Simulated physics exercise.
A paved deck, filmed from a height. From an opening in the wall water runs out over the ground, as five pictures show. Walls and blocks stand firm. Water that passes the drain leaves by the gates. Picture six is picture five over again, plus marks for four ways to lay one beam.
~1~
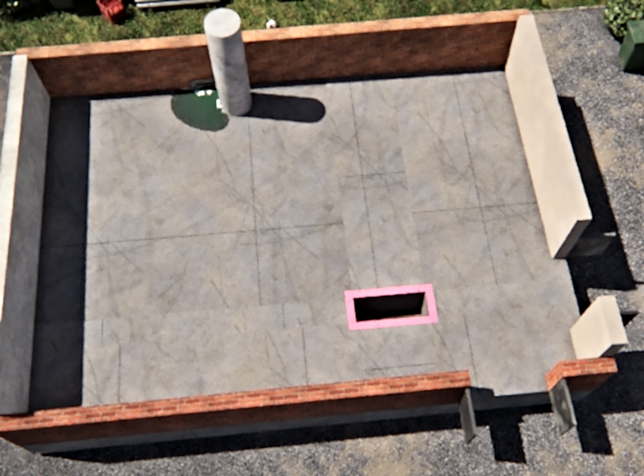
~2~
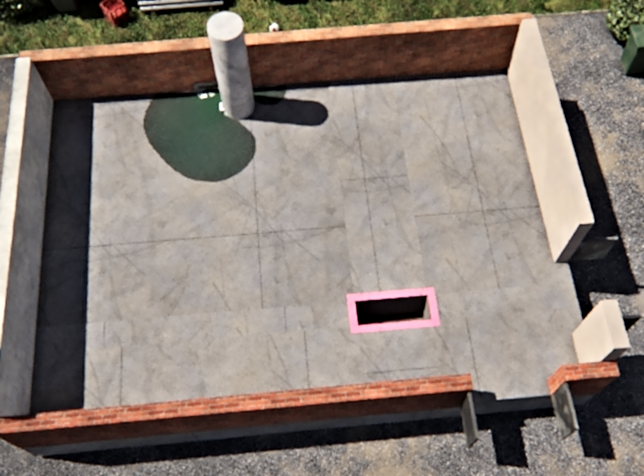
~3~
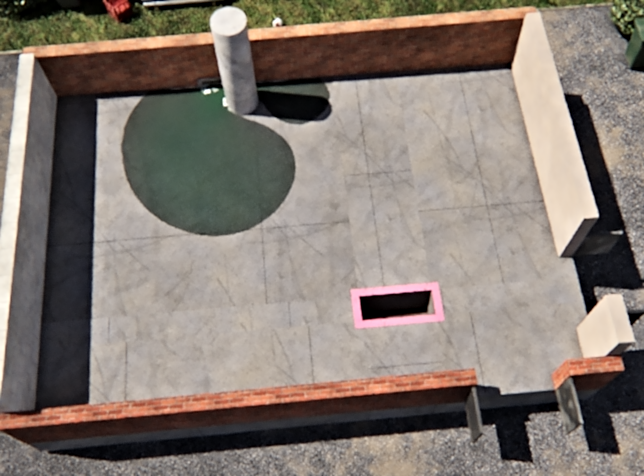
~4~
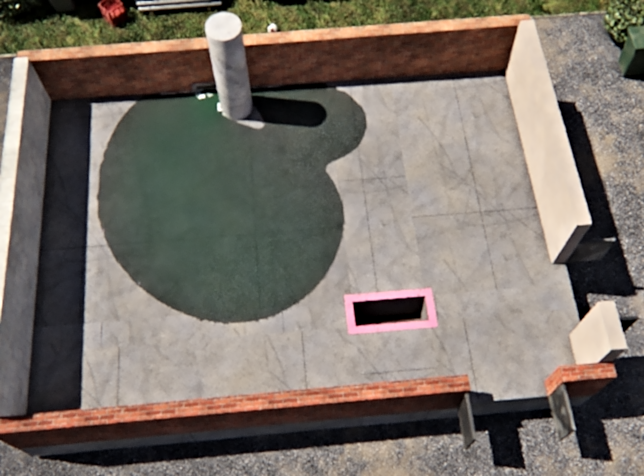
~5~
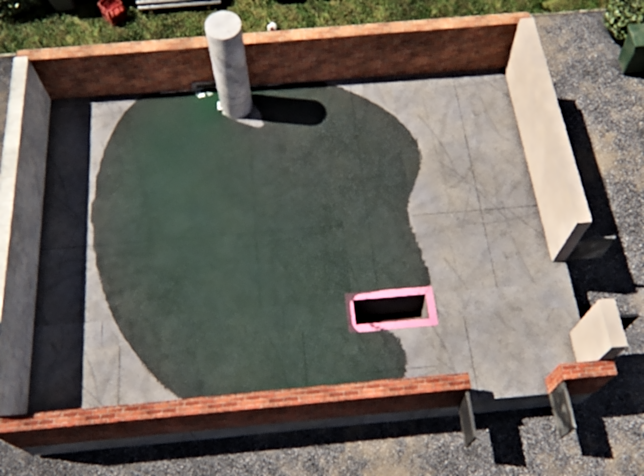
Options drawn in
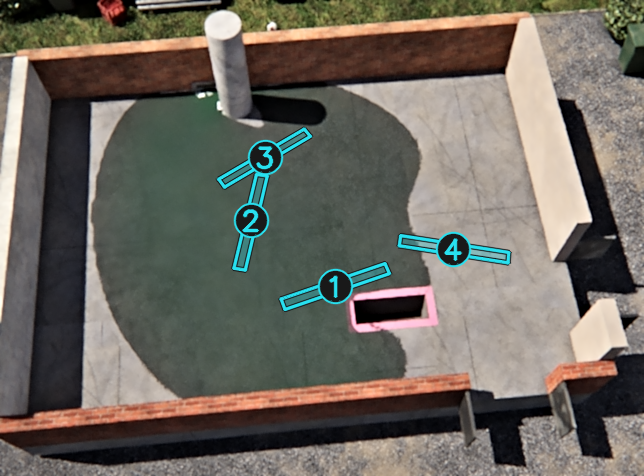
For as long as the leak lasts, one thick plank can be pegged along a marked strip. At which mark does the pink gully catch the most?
Choose 4.
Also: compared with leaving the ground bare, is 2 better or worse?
It is worse.
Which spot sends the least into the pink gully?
That would be 1.
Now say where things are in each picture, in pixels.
In the first frame, outfall at (208, 83); pink gully at (391, 307); open gate at (503, 381); open gate at (561, 294); front seen at (206, 125), 2 % of the ground wet; pink gully still dry.
In the second frame, front seen at (197, 175), 6 % of the ground wet; pink gully still dry.
In the third frame, front seen at (240, 226), 14 % of the ground wet; pink gully still dry.
In the fourth frame, front seen at (259, 313), 29 % of the ground wet; pink gully still dry.
In the fifth frame, front seen at (372, 350), 49 % of the ground wet; pink gully taking water.
On the marked copy, 1 from (283, 304) to (387, 268); 2 from (239, 269) to (261, 175); 3 from (221, 183) to (307, 132); 4 from (400, 240) to (508, 257).
Choosing 1, about 6 % of the stream goes into the pink gully, about 94 % out by the gates.
Choosing 2, about 17 % of the stream goes into the pink gully, about 83 % out by the gates.
Choosing 3, about 15 % of the stream goes into the pink gully, about 85 % out by the gates.
Choosing 4, about 26 % of the stream goes into the pink gully, about 74 % out by the gates.
